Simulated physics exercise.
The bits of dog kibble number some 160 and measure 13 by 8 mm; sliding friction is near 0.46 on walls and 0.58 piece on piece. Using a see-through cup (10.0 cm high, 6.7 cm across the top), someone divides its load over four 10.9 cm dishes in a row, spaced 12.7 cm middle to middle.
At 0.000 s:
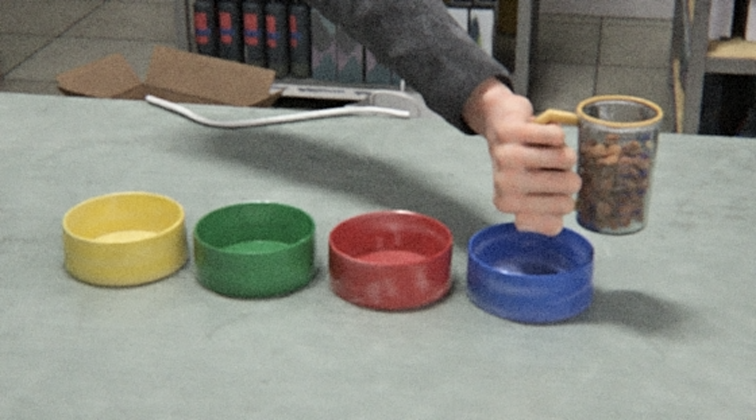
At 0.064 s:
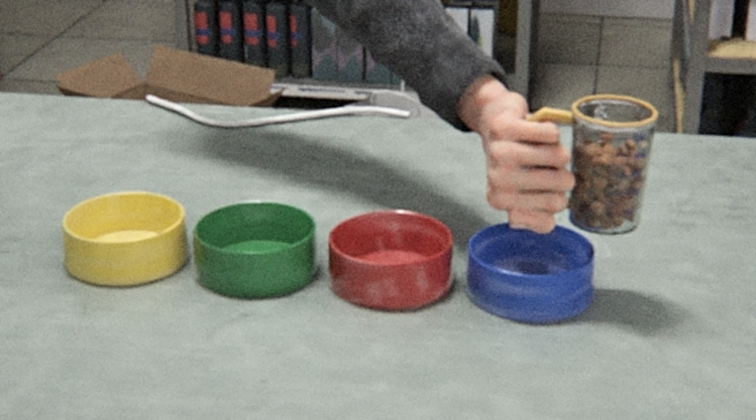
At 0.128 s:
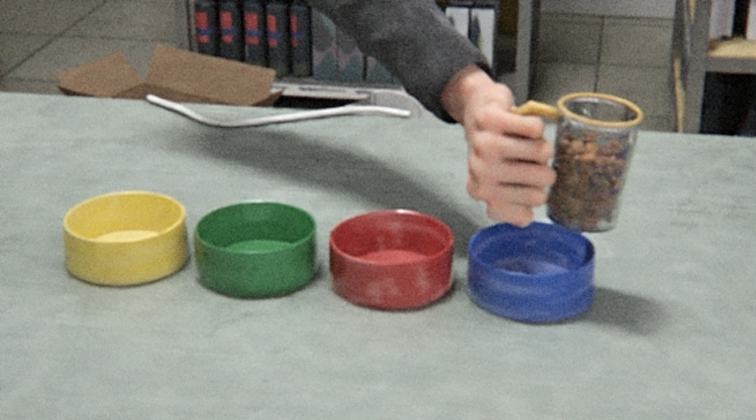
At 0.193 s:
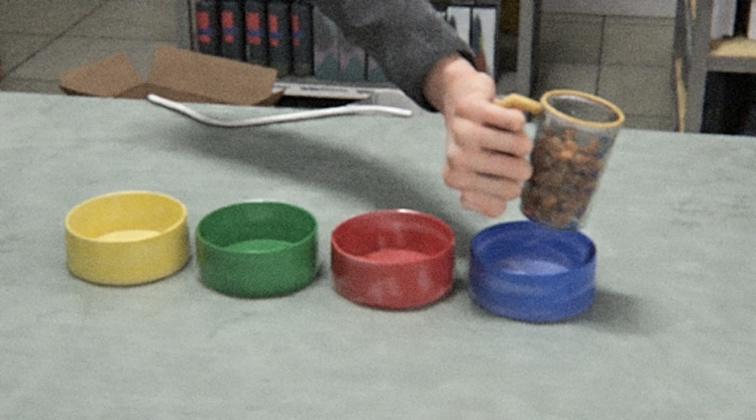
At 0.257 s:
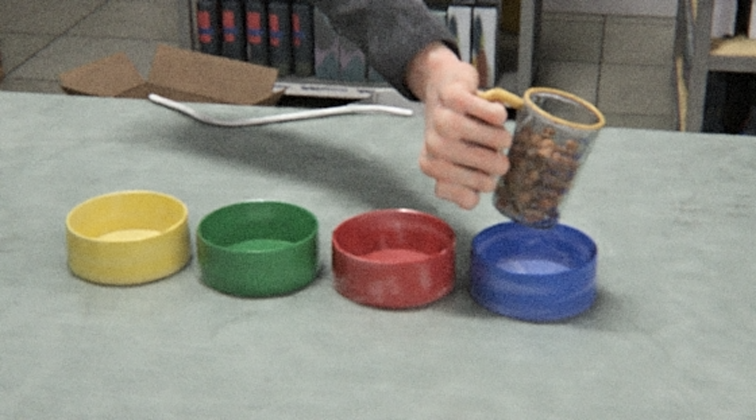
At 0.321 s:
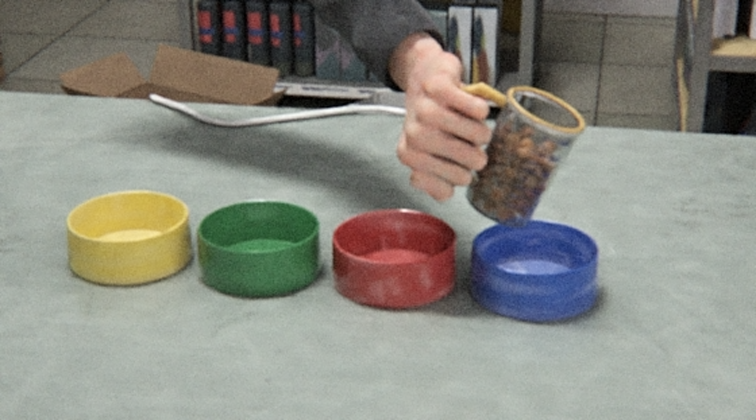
On a grey-green tabletop, a hand moves a clear cup of brown kibble left, tilting it rightward above a blue dish.
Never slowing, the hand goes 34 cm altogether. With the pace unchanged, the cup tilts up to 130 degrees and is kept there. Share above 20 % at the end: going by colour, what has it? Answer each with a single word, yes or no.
Red dish no, blue dish no, green dish yes, yellow dish no, counter no.
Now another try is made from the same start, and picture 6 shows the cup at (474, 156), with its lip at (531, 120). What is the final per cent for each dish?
The red dish keeps 0, the blue dish 0, the green dish 100 and the yellow dish 0.
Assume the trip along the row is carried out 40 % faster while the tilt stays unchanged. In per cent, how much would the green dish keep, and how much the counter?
In that case: Green 90, and counter 10.
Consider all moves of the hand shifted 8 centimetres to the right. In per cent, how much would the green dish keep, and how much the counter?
Then I'd expect green at 0 and the counter at 0.
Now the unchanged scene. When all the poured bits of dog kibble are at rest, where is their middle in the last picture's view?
Centre at rest, approx.: (276, 251) px.
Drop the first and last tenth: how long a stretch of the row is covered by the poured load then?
About 5 cm.
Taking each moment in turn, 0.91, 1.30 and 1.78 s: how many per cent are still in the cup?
In order, near 100 %, 100 % and 5 %.
Then, at 0.91 s, tilt 73 degrees; cup holds 100 %.
After 1.30 s, tilt 107 degrees; cup holds 100 %.
Then, at 1.78 s, tilt 130 degrees; cup holds 5 %, green 95 %.
In the end, at 2.5 s, red 0 %, blue 0 %, green 95 %, yellow 0 %, counter 5 %.
